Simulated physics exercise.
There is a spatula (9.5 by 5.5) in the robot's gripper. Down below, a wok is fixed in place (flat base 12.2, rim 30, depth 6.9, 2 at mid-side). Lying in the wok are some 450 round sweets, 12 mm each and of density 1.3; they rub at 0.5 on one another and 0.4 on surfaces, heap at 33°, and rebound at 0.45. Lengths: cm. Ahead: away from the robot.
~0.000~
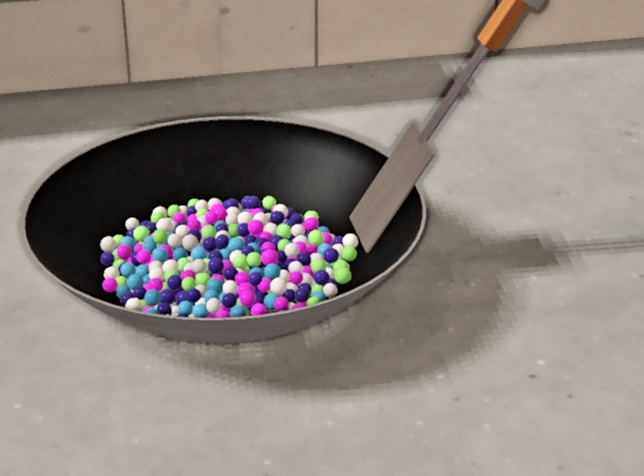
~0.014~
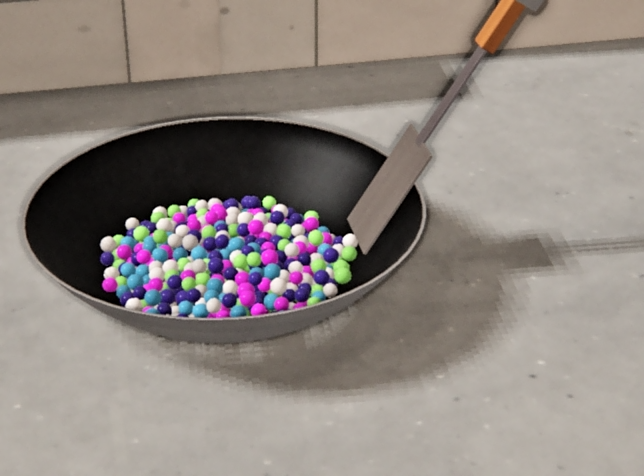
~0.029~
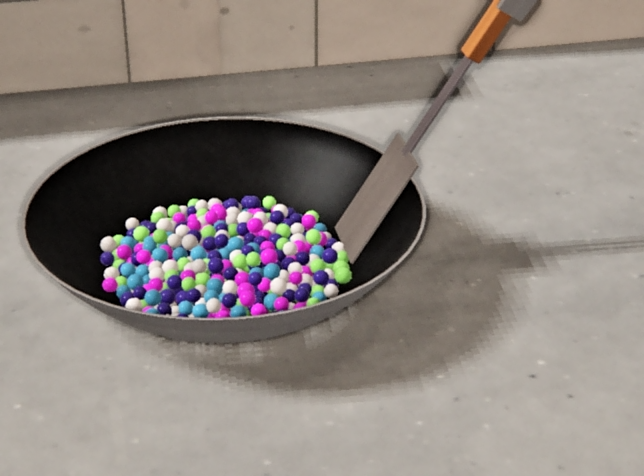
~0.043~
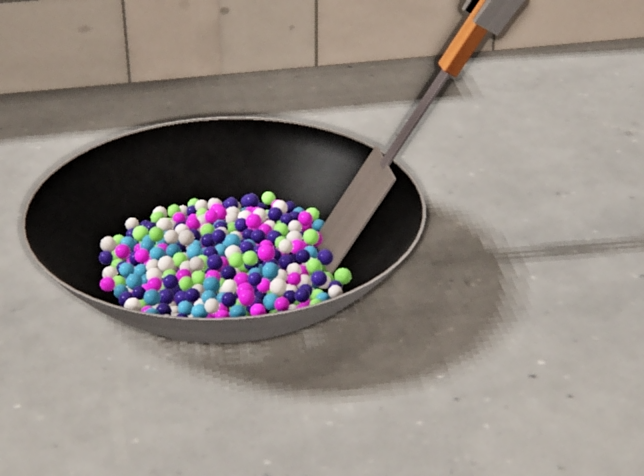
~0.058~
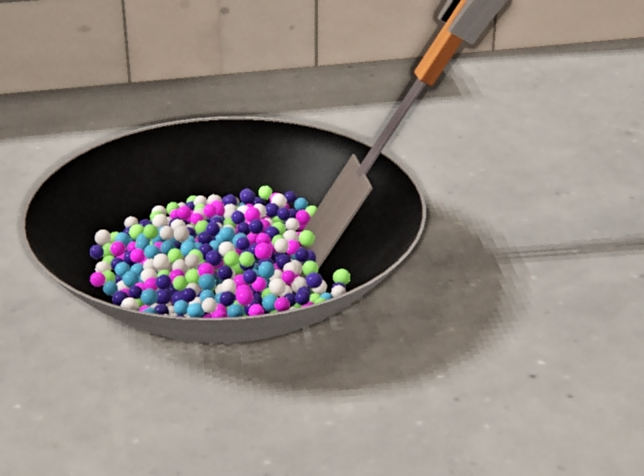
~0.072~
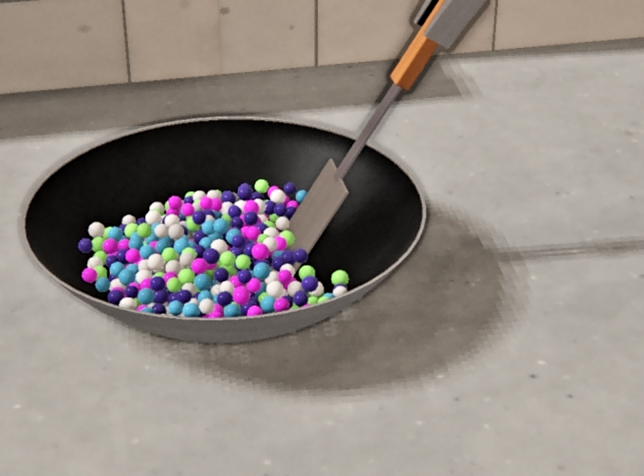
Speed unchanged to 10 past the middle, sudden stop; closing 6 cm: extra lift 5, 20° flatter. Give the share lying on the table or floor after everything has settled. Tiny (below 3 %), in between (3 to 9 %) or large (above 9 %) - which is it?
Large, so above 9 %.
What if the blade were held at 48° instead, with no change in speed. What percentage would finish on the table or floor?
In that case, around 20 percent would end up on the table or floor.
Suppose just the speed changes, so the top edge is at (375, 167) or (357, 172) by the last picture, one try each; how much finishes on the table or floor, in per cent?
Roughly 10 per cent, then roughly 15 per cent.
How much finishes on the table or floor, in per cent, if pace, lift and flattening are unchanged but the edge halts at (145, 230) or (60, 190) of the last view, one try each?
Estimates, in order: 10 % and 25 %.
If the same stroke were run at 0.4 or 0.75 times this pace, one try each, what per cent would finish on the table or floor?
Try one about 5 %, try two about 15 %.
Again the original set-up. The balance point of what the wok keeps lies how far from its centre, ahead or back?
Offset forward: Around 3.0 cm.
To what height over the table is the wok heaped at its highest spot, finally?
Top of the heap: Roughly 5.5 cm above the table top.
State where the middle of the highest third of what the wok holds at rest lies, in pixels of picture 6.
Pixel position: Approx. (136, 270).
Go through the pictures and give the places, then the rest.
In the first picture, spatula top edge at (424, 138), sloping 58°; upper third of the load around (229, 251), from x 110 to 350, top at y 205; 452 in the wok.
In the second picture, spatula top edge at (421, 140), sloping 58°; upper third of the load around (229, 251), from x 110 to 350, top at y 205.
In the third picture, spatula top edge at (408, 149), sloping 58°; upper third of the load around (230, 252), from x 110 to 345, top at y 205.
In the fourth picture, spatula top edge at (386, 162), sloping 58°; upper third of the load around (229, 251), from x 105 to 345, top at y 200.
In the fifth picture, spatula top edge at (363, 171), sloping 58°; upper third of the load around (226, 249), from x 95 to 340, top at y 195.
In the sixth picture, spatula top edge at (339, 175), sloping 58°; upper third of the load around (221, 246), from x 85 to 340, top at y 185; 452 in the wok.
After 0.11 s, sloping 58°, highest piece 8 above the table; 452 in the wok.
After 0.14 s, sloping 54°, highest piece 8 above the table; 452 in the wok.
After 0.36 s, sloping 38°, highest piece 21 above the table; 378 in the wok, 8 on the table or floor, 66 on the blade or in flight.
After 1.41 s, sloping 38°, highest piece 5 above the table; 378 in the wok, 74 on the table or floor.
At rest, 378 in the wok, 74 on the table or floor. That is 16 % on the table or floor.
